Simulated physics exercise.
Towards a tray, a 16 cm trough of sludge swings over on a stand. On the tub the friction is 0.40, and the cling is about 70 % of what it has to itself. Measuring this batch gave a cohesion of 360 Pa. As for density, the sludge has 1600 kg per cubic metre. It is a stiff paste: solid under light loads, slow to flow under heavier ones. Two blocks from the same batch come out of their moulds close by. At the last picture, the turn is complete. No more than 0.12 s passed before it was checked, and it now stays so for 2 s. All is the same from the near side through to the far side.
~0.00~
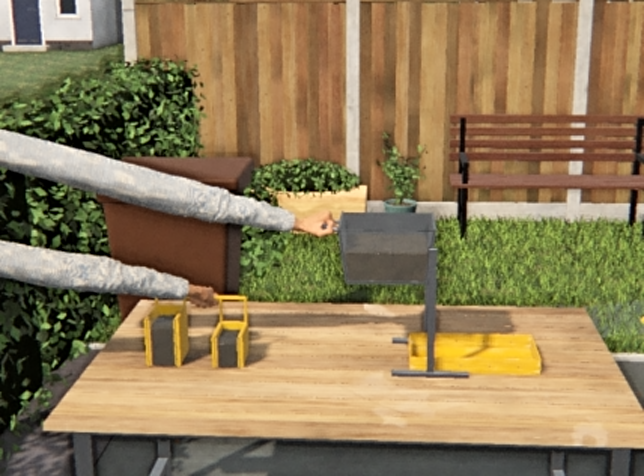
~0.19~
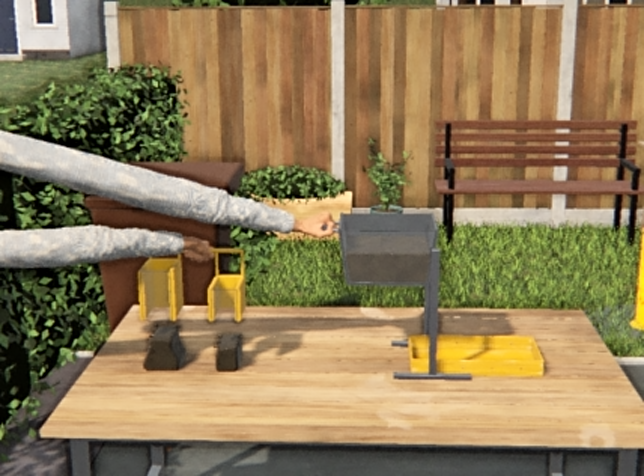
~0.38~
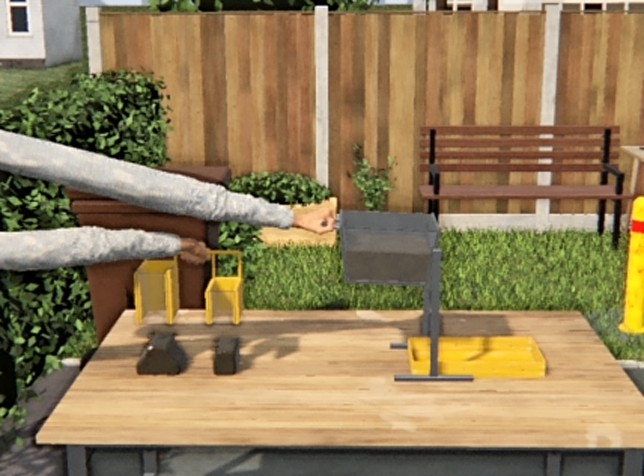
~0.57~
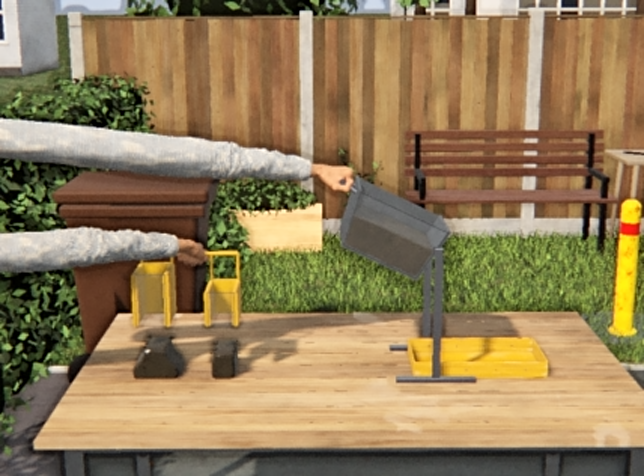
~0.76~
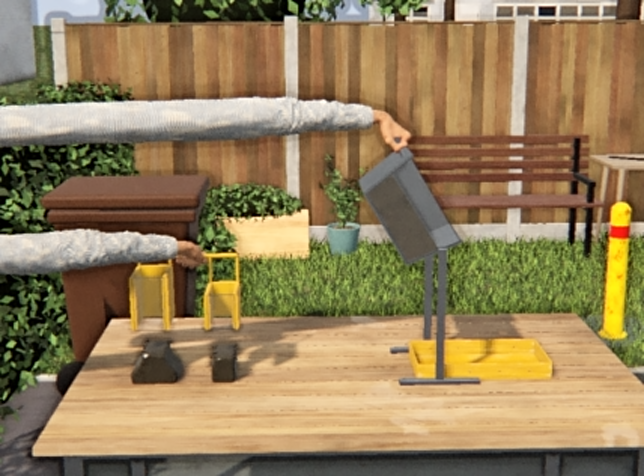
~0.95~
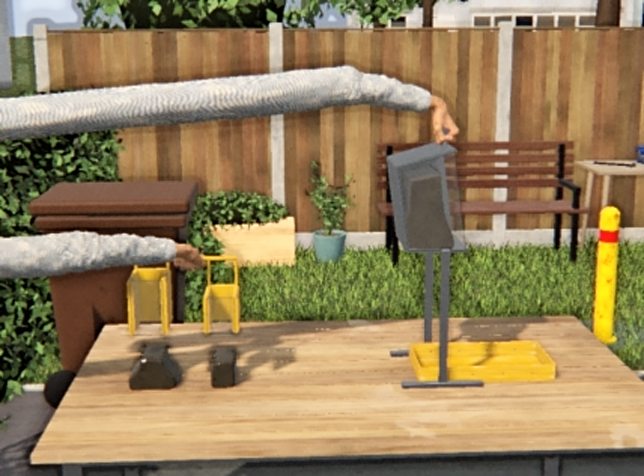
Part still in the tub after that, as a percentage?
Close to 46 %.
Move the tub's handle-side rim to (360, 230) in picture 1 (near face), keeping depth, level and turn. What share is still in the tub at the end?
I'd say around 65 percent would remain in the tub at the end.
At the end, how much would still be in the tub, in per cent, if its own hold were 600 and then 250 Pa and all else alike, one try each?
Roughly 55 % followed by roughly 40 %.
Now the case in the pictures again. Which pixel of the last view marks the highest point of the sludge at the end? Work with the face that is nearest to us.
Roughly at pixel (420, 224).
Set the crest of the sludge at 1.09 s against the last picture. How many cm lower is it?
About 8 cm.
After 1.09 s, the tub is at 82 degrees and holds 86 %.
After 1.26 s, the tub is at 82 degrees and holds 50 %.
After 1.43 s, the tub is at 82 degrees and holds 46 %.
After 1.60 s, the tub is at 82 degrees and holds 46 %.
After 2.95 s, at the end, the tub is at 82 degrees and holds 46 %.
